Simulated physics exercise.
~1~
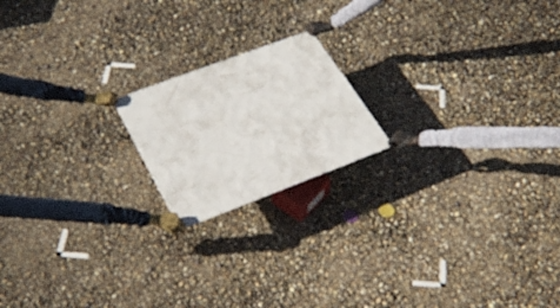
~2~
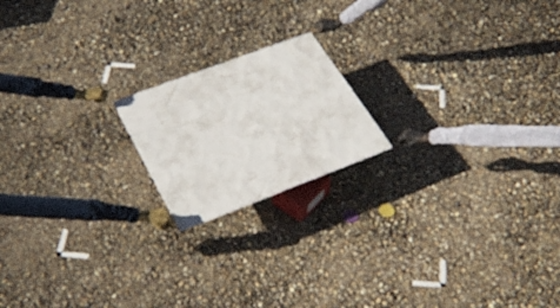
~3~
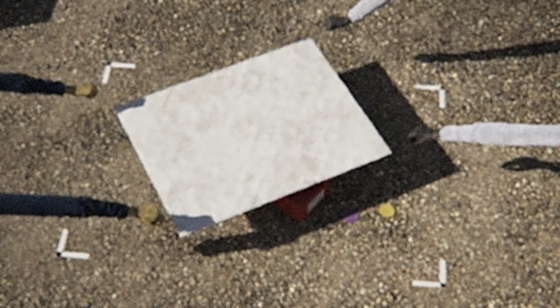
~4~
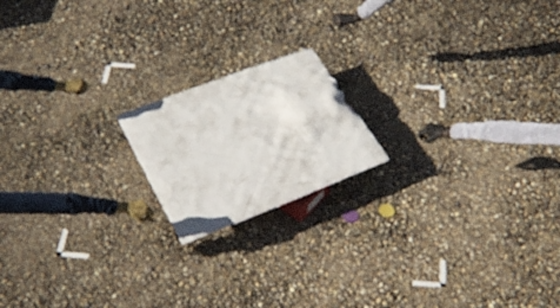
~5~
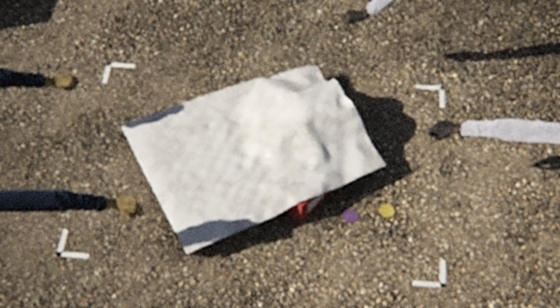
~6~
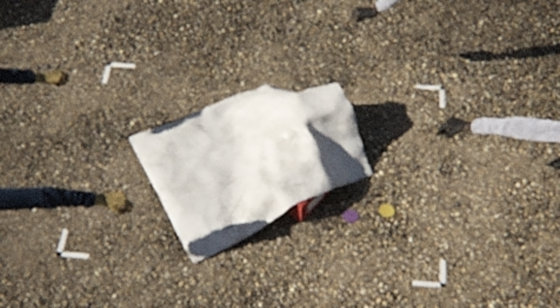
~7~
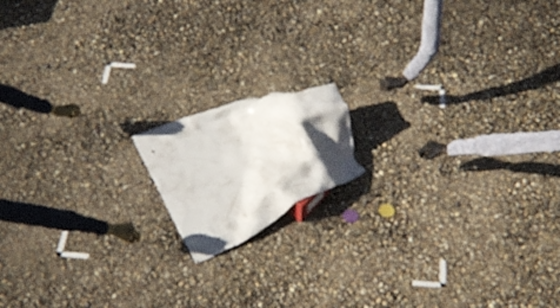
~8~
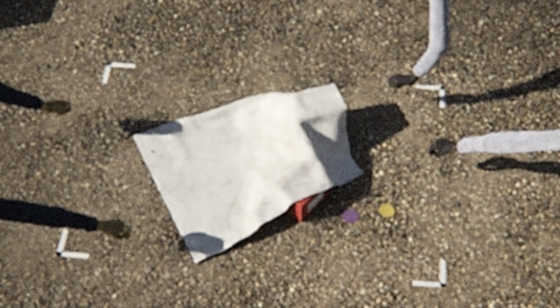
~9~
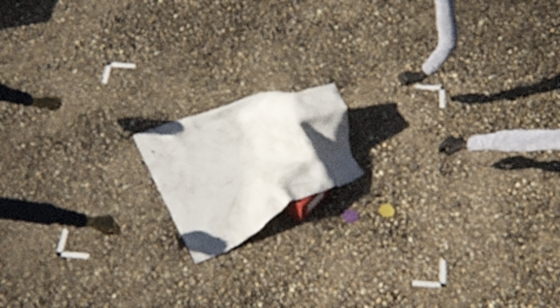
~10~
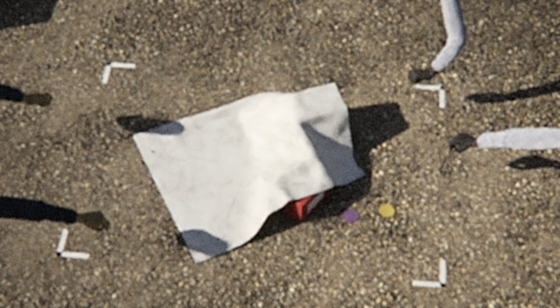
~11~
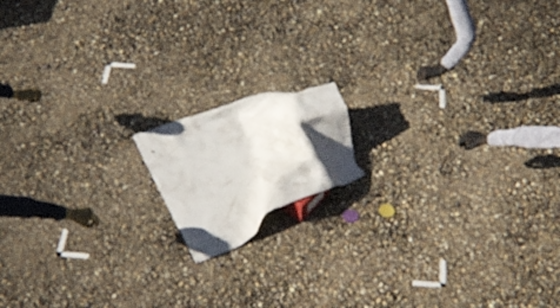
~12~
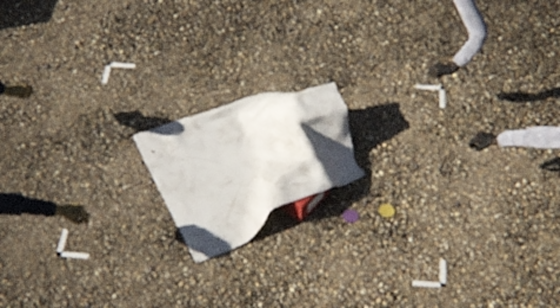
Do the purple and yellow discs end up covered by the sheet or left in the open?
Both the purple disc and the yellow disc are left in the open, just beyond the lower right edge of the sheet.
Gravelly ground with four hands releasing a pale sheet, drawing back as it drapes over a red object still peeking out.
